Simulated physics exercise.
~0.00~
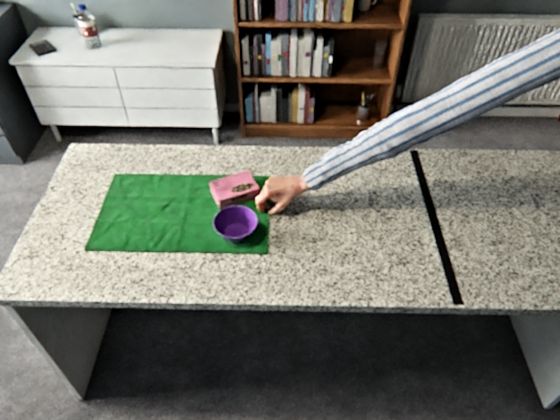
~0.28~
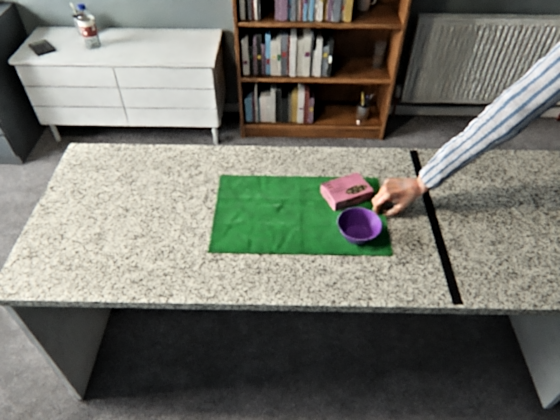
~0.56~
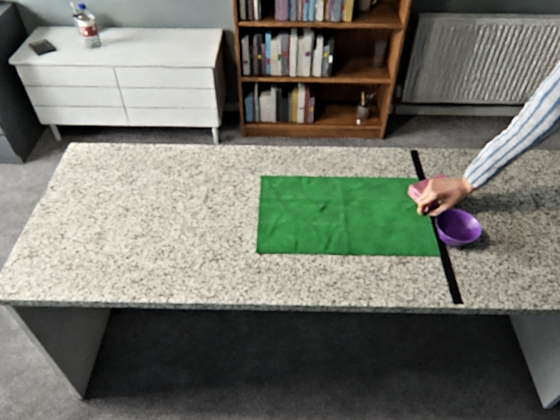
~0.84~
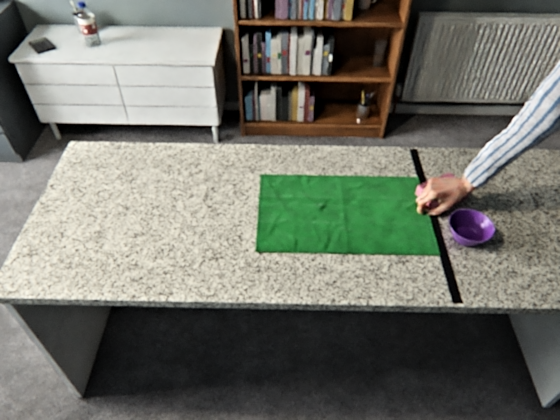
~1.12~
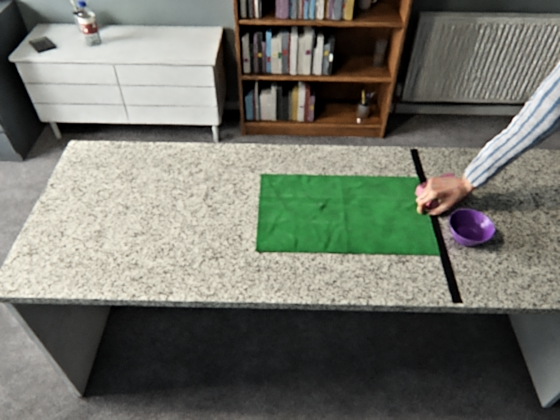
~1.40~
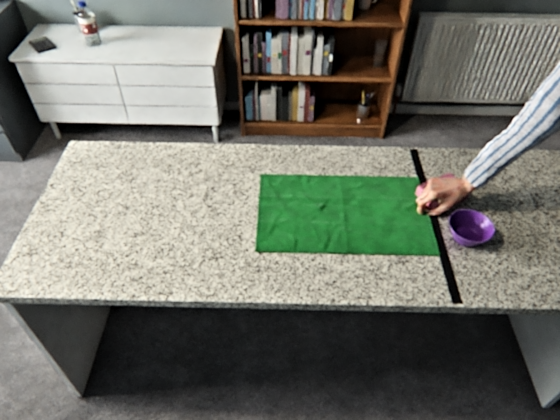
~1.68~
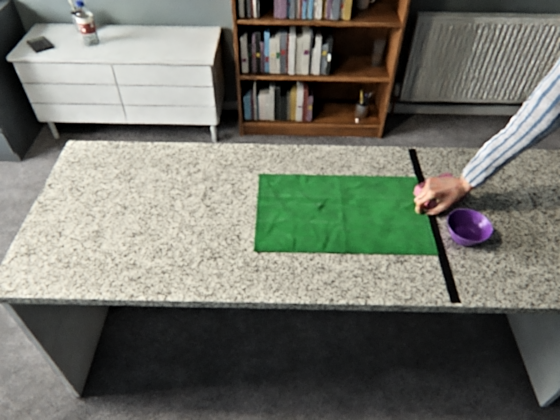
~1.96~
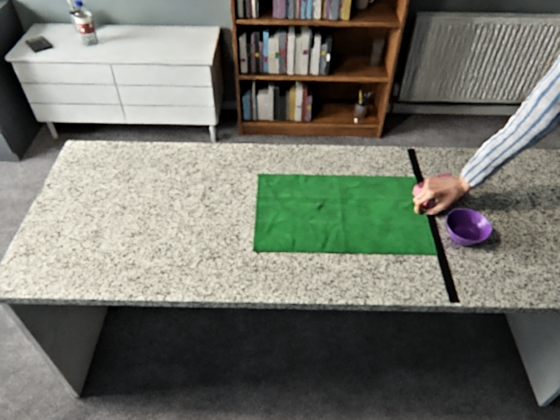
A green cloth carrying a purple bowl and a pink packet lies on a speckled desk, seen from above and in front, with a black tape line crossing the right side. A white cabinet, a bookshelf and a radiator stand behind. A hand in a striped sleeve, reaching in from the right, draws the cloth rightward with both things riding near its leading edge. The cloth stops at the tape, while the bowl slides on past the edge and comes to rest beyond the line. The packet ends ahead of the edge too, mostly hidden by the hand, which stays there.
